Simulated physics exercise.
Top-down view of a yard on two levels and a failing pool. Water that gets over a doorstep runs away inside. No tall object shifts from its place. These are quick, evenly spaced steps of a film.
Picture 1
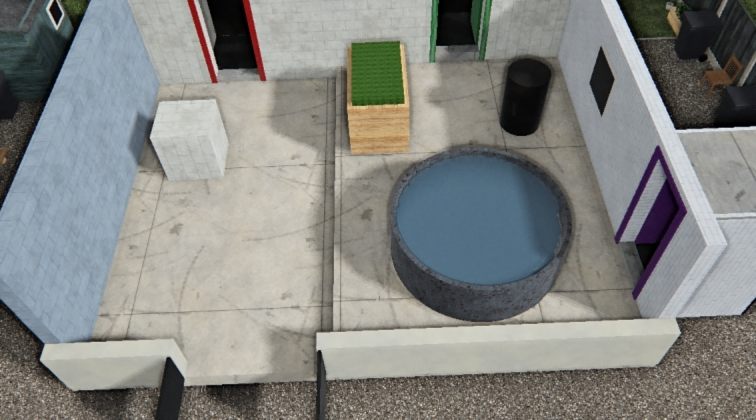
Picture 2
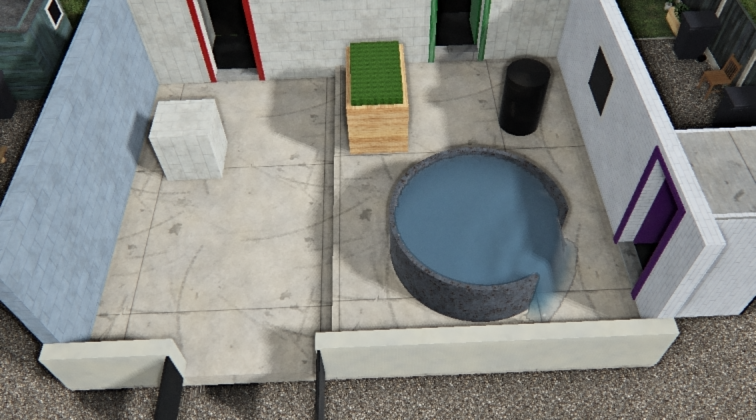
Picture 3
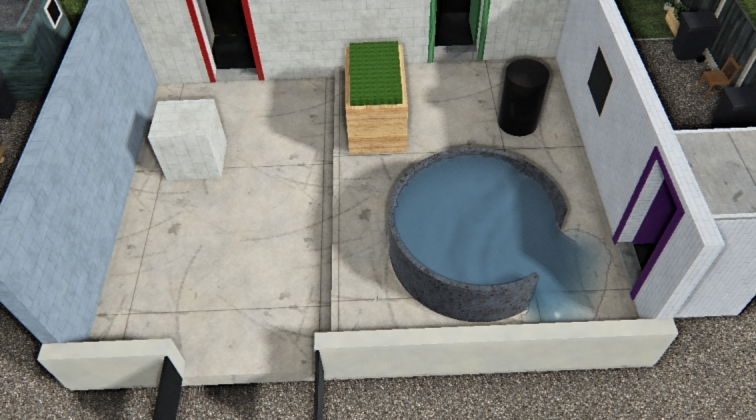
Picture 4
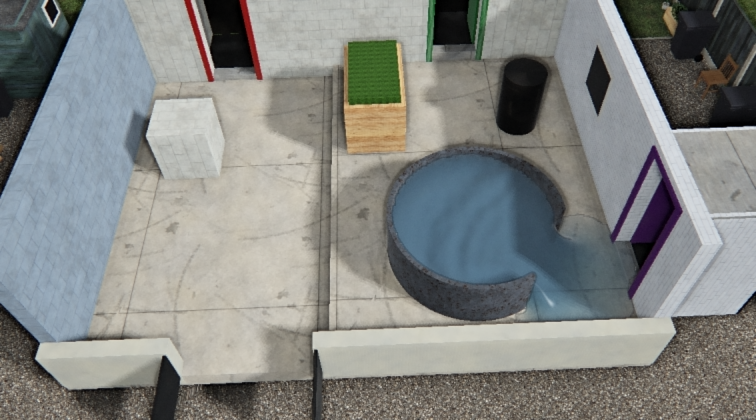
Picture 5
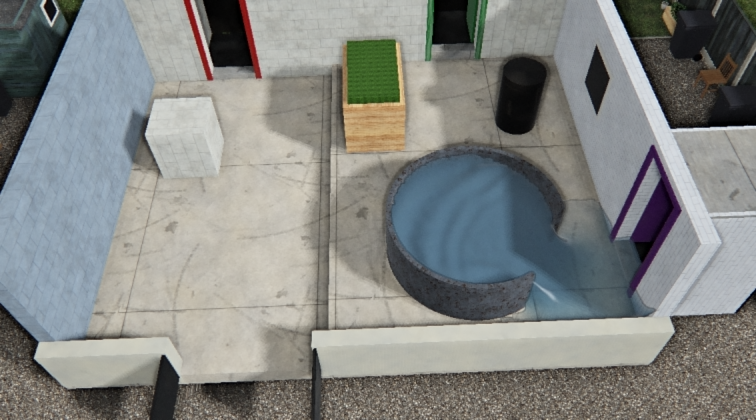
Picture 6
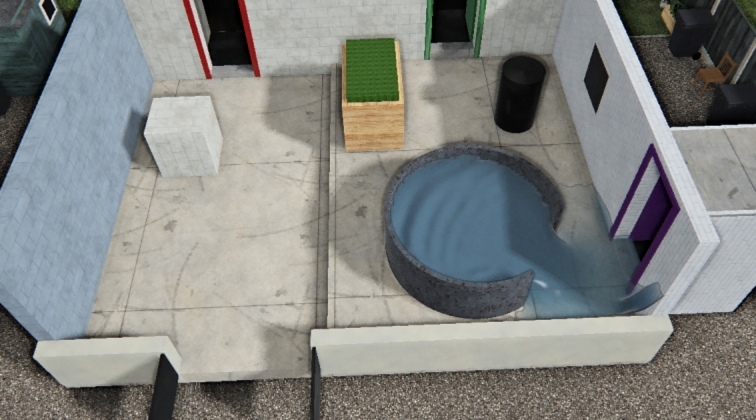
The clip opens on a walled concrete yard with a round stone pool of still blue water. A gap appears in the pool's lower right side and water pours out, then spreads across the ground toward the purple doorway, reaching the right wall and front corner as ripples cross the pool.
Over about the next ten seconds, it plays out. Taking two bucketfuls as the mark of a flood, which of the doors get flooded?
The green door stays below the mark, the red door stays below the mark, the purple door gets flooded.
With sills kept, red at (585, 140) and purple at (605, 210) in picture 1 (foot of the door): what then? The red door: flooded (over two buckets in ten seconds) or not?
Afterwards, the red one stays beneath the mark.
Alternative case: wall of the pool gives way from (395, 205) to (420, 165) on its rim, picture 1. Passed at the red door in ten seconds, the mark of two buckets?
Door by door: Red door crosses the line.
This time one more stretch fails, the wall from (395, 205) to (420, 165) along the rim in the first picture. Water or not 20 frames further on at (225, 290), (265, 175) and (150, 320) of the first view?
In that order: Under water, wet, wet.
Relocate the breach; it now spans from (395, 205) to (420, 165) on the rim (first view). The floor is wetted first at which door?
The red door.
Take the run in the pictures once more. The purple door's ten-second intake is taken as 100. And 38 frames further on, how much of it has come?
It should be near 90 percent of the ten-second total.
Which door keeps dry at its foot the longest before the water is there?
Last in line is the door marked red.
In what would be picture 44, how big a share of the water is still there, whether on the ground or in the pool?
I make it around 68 per cent.
A moment on, water covers 10 % of the floor; the green door not reached, the red door not reached, the purple door far over two buckets in.
Next, water covers 20 % of the floor; the green door not reached, the red door not reached, the purple door far over two buckets in.
Then, water covers 45 % of the floor; the green door not reached, the red door not reached, the purple door far over two buckets in.
Later, water covers 65 % of the floor; the green door wet at the sill, nothing in, the red door not reached, the purple door far over two buckets in.
In the end, water covers 95 % of the floor; the green door wet at the sill, nothing in, the red door wet at the sill, nothing in, the purple door far over two buckets in.
